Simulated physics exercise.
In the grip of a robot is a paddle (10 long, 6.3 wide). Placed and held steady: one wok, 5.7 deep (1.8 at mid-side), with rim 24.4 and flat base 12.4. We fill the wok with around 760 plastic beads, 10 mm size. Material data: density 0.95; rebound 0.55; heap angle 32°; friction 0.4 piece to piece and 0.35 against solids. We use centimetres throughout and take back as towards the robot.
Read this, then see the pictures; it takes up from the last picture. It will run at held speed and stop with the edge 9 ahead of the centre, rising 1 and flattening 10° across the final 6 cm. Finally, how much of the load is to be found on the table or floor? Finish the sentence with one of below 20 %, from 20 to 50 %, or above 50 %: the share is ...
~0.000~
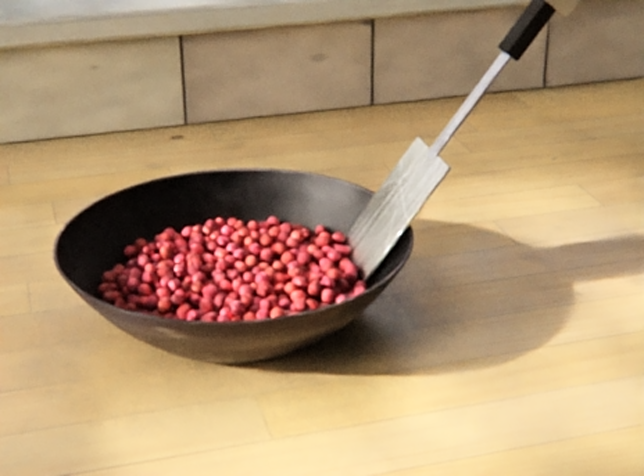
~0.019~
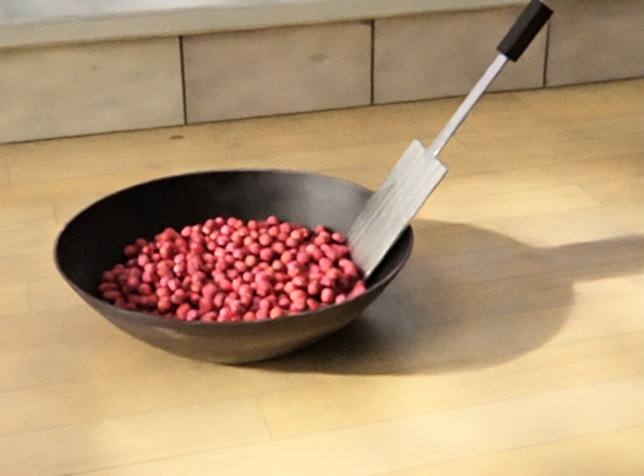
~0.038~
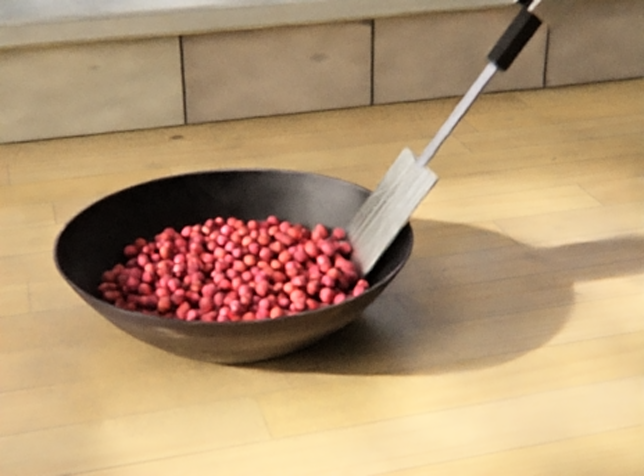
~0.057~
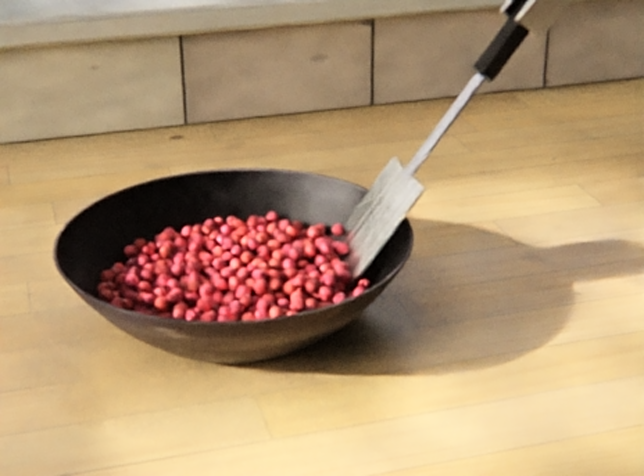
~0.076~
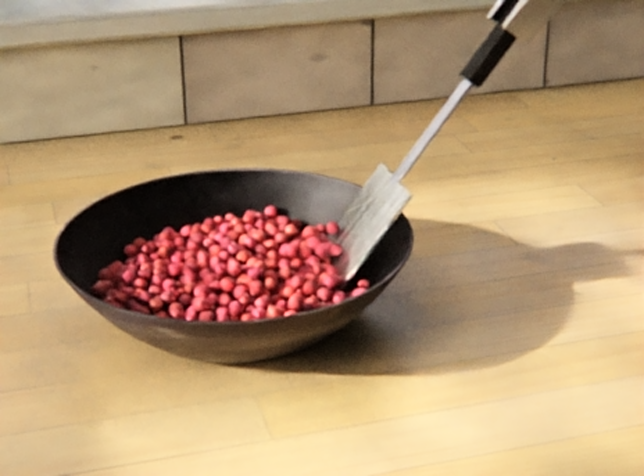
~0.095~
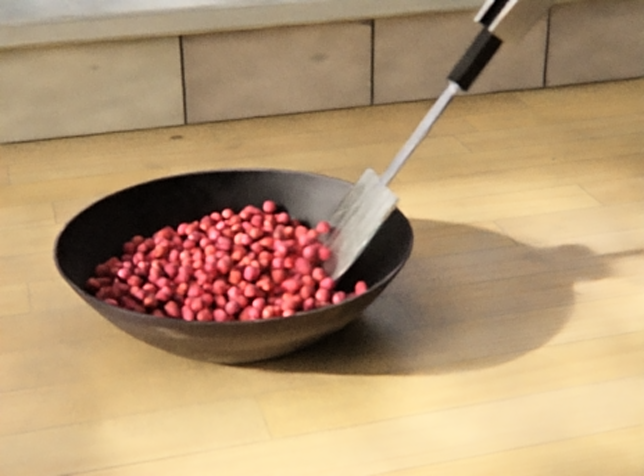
The share is below 20 %.
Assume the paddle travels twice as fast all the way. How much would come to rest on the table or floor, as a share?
In that case some 30 per cent.
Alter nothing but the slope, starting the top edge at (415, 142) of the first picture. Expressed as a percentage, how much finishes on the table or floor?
I'd estimate close to 15 per cent.
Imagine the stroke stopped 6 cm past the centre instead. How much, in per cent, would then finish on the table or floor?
Result: Approx. 0 %.
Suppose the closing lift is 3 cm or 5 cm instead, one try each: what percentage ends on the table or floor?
Estimates, in order: 20 % then 15 %.
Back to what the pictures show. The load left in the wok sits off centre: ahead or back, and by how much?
The kept load is shifted forward by about 3.0 cm.
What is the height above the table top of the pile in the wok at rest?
Top of the heap: Roughly 7.0 cm above the table top.
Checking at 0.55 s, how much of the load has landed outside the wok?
Roughly 10 percent of it.
After 0.20 s, sloping 52°, highest piece 5 above the table; 765 in the wok.
After 0.30 s, sloping 48°, highest piece 6 above the table; 765 in the wok.
After 0.55 s, sloping 42°, highest piece 7 above the table; 670 in the wok, 79 on the table or floor, 16 on the blade or in flight.
After 1.60 s, sloping 42°, highest piece 7 above the table; 670 in the wok, 95 on the table or floor.
In the end, 670 in the wok, 95 on the table or floor. That is 12 % on the table or floor.
